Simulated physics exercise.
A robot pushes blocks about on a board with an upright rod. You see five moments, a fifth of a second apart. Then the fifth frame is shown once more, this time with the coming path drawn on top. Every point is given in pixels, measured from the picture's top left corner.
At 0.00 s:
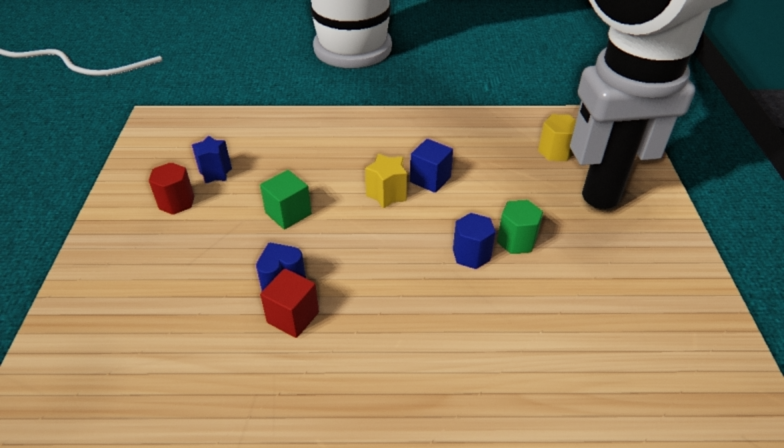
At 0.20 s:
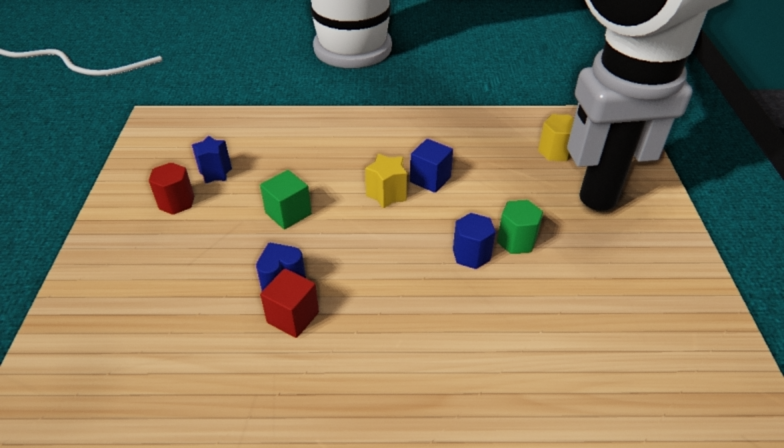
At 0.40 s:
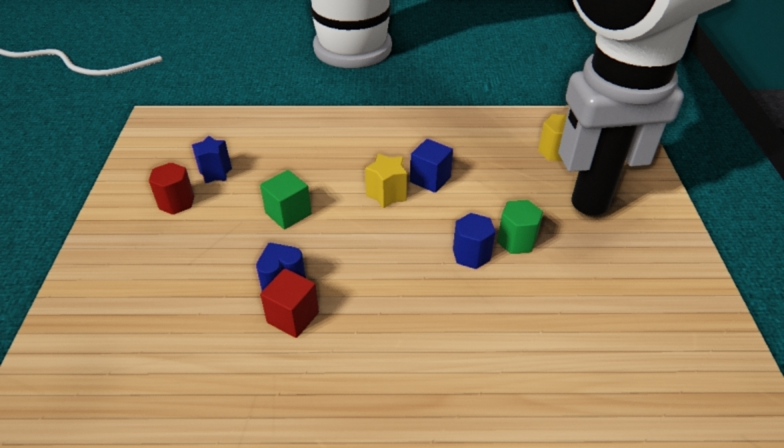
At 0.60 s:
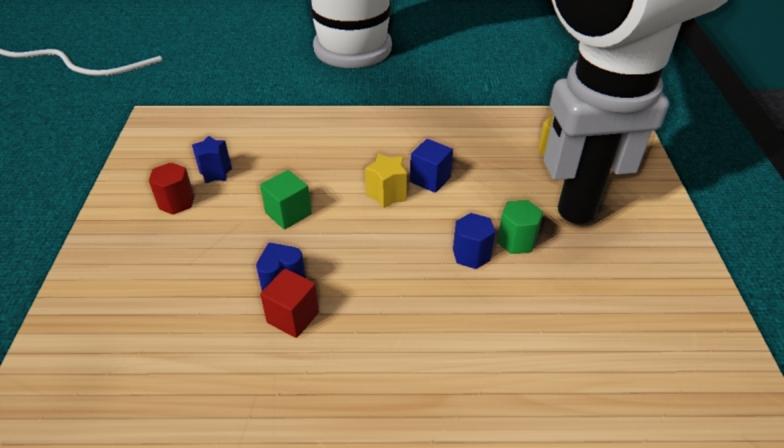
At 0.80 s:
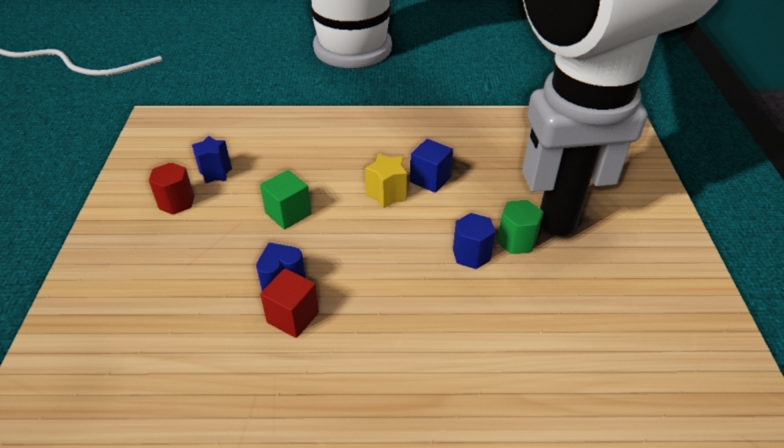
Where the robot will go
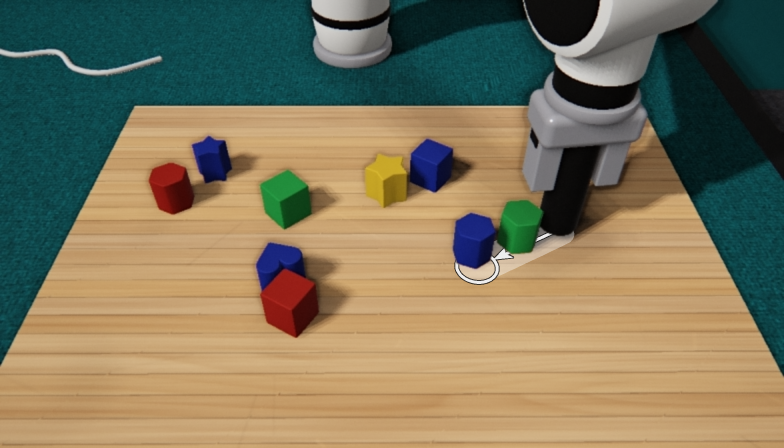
The robot arm moves its black rod left and slightly down, beside the green block.
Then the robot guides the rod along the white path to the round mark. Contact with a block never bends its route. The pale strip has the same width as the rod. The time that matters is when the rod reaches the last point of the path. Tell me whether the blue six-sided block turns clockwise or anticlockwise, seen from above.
Rotates counter-clockwise.
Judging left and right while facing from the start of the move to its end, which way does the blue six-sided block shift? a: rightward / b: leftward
My pick is a.
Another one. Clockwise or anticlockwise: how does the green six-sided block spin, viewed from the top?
It twists clockwise.
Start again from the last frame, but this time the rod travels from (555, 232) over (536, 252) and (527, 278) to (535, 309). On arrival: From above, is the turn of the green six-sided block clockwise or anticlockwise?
Turns clockwise.
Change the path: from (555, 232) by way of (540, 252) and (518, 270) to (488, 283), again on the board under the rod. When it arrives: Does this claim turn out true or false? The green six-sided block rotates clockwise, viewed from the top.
That claim is true.
The drawn path runs from (555, 232) to (477, 267).
The first path, step by step. Halfway along, rod (518, 242); blue six-sided block (447, 230), turned 40° anticlockwise; green six-sided block (482, 217), turned 50° clockwise.
At the end, rod (478, 259); blue six-sided block (422, 231), turned 90° anticlockwise; green six-sided block (454, 215), turned 80° clockwise.
